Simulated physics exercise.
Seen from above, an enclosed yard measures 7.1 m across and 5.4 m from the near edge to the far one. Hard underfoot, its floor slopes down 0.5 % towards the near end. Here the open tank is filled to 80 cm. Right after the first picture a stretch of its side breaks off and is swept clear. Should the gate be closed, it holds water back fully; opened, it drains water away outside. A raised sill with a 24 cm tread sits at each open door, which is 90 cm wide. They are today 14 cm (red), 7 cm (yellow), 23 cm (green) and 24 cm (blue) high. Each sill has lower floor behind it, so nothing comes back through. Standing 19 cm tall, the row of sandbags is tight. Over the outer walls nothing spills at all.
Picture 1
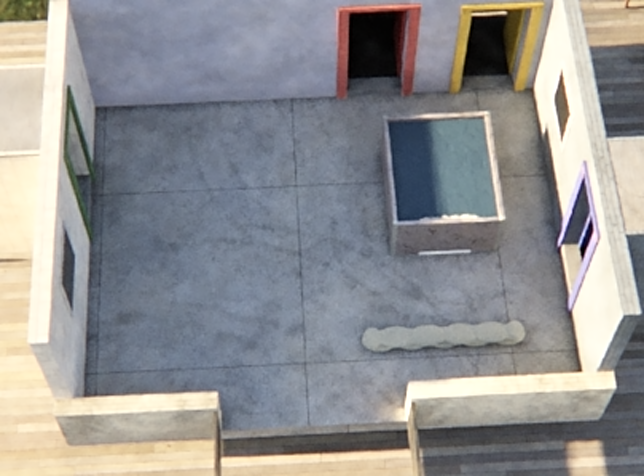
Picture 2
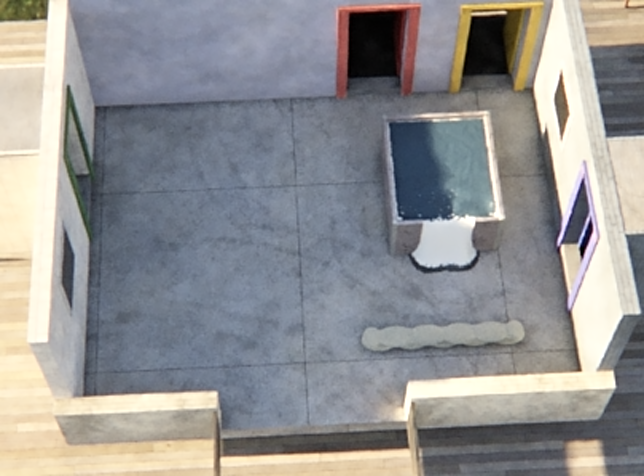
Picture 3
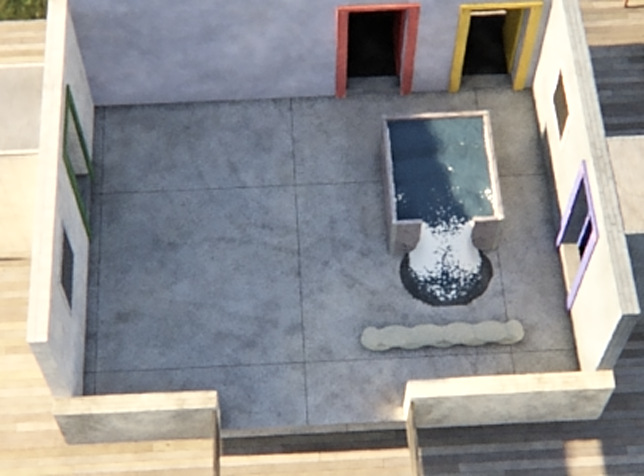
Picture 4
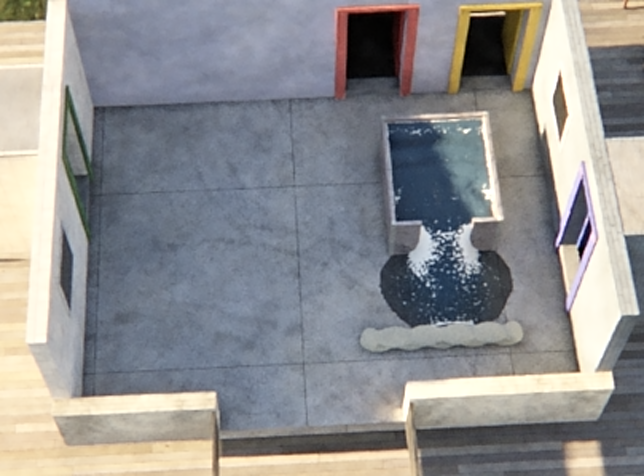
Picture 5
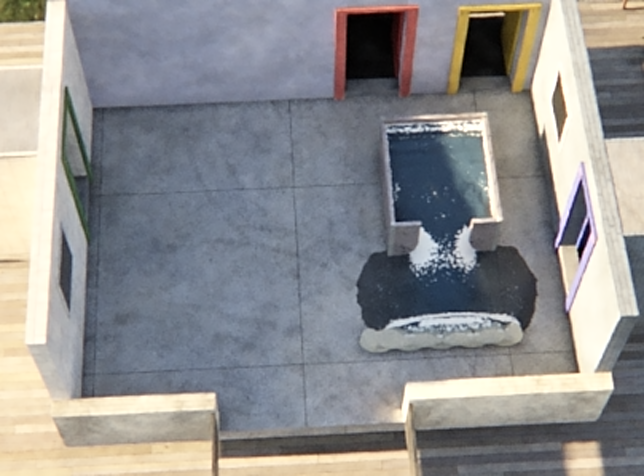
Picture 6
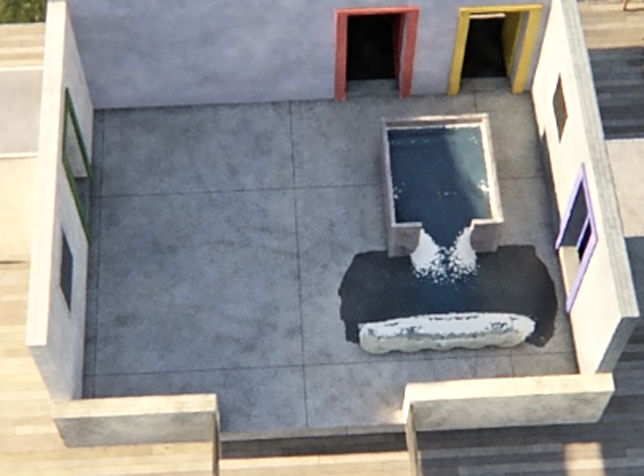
Water bursts through the near side of a raised rectangular tank in a walled concrete yard, seen from above by a camera that stays still. The tank stands right of centre, with red and yellow doorways behind it, a green-framed opening on the left, a bluish-purple one on the right, and a low, pale, lumpy barrier in front. White, foaming water fans across the floor, meets the barrier, and spreads sideways in a dark sheet, washing over the barrier and around its ends.
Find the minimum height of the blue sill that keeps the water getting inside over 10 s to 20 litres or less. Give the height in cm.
Roughly 17 cm.
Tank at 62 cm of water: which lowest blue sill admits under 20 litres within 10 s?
Roughly 14.5 centimetres.
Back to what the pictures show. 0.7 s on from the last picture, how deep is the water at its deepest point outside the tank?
Up to some 39 centimetres, I'd say.
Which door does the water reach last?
The red one comes last.
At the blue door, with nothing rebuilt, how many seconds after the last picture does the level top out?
Near 2.4 seconds.
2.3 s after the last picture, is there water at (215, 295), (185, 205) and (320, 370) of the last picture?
In the order asked: Soaked, untouched, soaked.
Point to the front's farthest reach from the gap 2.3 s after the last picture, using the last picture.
The tip of the flood lies near (82, 423).
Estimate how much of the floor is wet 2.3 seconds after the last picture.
About 55 per cent.
Then, 0.7 s after the last picture water covers 25 % of the floor, deepest (39 cm) near (447, 259); 12 cm at the blue door, 0 litres in over its 24 cm sill.
Then, 2.3 s after the last picture water covers 55 % of the floor, deepest (28 cm) near (455, 324); 19 cm at the blue door, 1 litre in over its 24 cm sill.
Then, 9.3 s after the last picture water covers 90 % of the floor, deepest (10 cm) near (195, 113); 6 cm at the blue door, 2 litres in over its 24 cm sill.
At the blue door as built, the water peaked near 19 cm, 2.3 s after the last picture.
With a sill of 14 cm, 44 litres would have come in within the 10 s; with 19.5 cm, 10 litres. So under 20 litres takes about 17 cm.
